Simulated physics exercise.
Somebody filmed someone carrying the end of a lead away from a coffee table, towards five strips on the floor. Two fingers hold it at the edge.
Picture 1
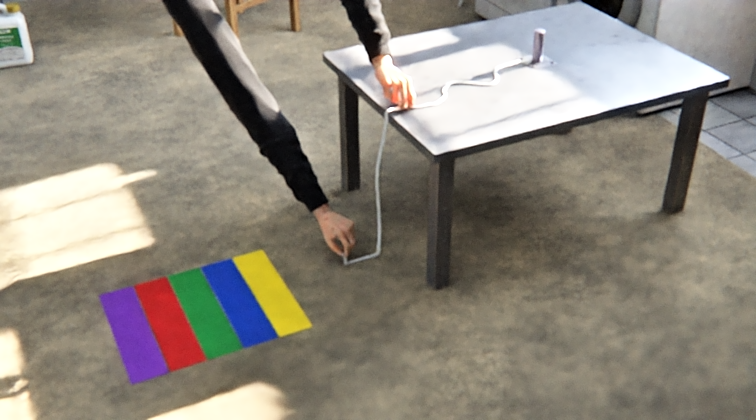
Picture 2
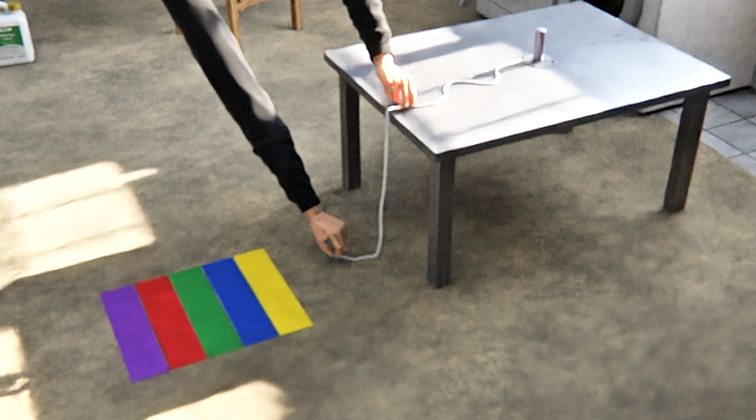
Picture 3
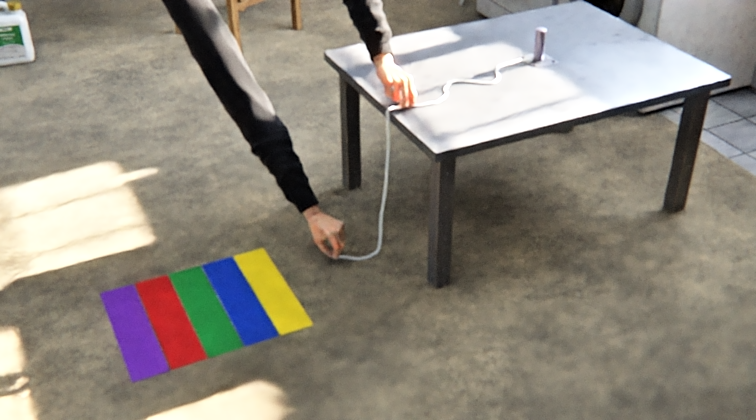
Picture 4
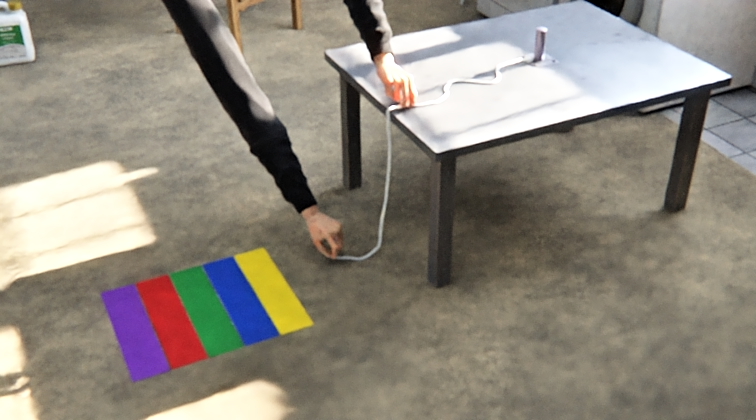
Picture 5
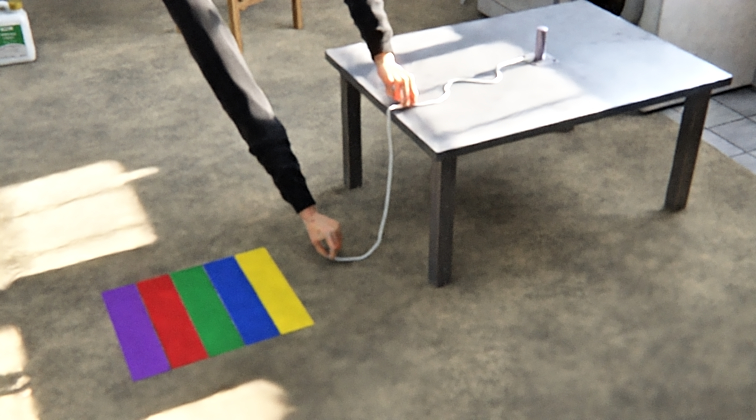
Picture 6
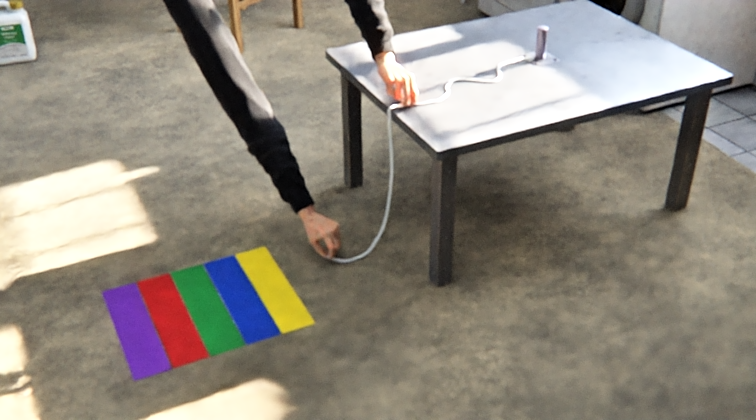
On a sunlit, mottled brown floor seen from above at an angle, a grey-topped coffee table stands at the right. A pale lead runs from a small upright object across the tabletop and over its edge, while purple, red, green, blue and yellow strips lie at lower left. One hand stays at the edge as the lower hand draws the lead's end slightly left, then barely moves, the view almost still.
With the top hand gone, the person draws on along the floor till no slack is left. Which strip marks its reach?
Over green.
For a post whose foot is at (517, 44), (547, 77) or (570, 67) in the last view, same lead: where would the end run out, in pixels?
Near (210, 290), (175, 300) and (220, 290).
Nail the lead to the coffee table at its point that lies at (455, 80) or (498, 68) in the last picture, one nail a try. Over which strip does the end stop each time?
Taking them in turn: Blue; green.
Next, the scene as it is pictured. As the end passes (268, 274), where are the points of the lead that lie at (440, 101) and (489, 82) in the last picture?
They go to (393, 101) and to (464, 79).
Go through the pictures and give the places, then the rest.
The first frame shows end (343, 254); yellow (287, 316); blue (253, 327); green (218, 338); red (181, 350); purple (144, 361).
The second frame shows end (335, 255); lead through (505, 65) (475, 83) (443, 99) (388, 121) (385, 184) (380, 242).
The third frame shows end (333, 256).
The fourth frame shows end (331, 256); lead through (506, 64) (476, 82) (443, 99) (388, 121) (388, 182) (380, 242).
The fifth frame shows end (330, 256).
The sixth frame shows end (328, 256); lead through (507, 63) (477, 81) (444, 97) (390, 119) (391, 181) (377, 239).
Early on, end near (268, 274); over yellow.
Midway, end near (226, 286); over blue.
At the end of the slack, end near (200, 293); over green. The end stops over the green strip.
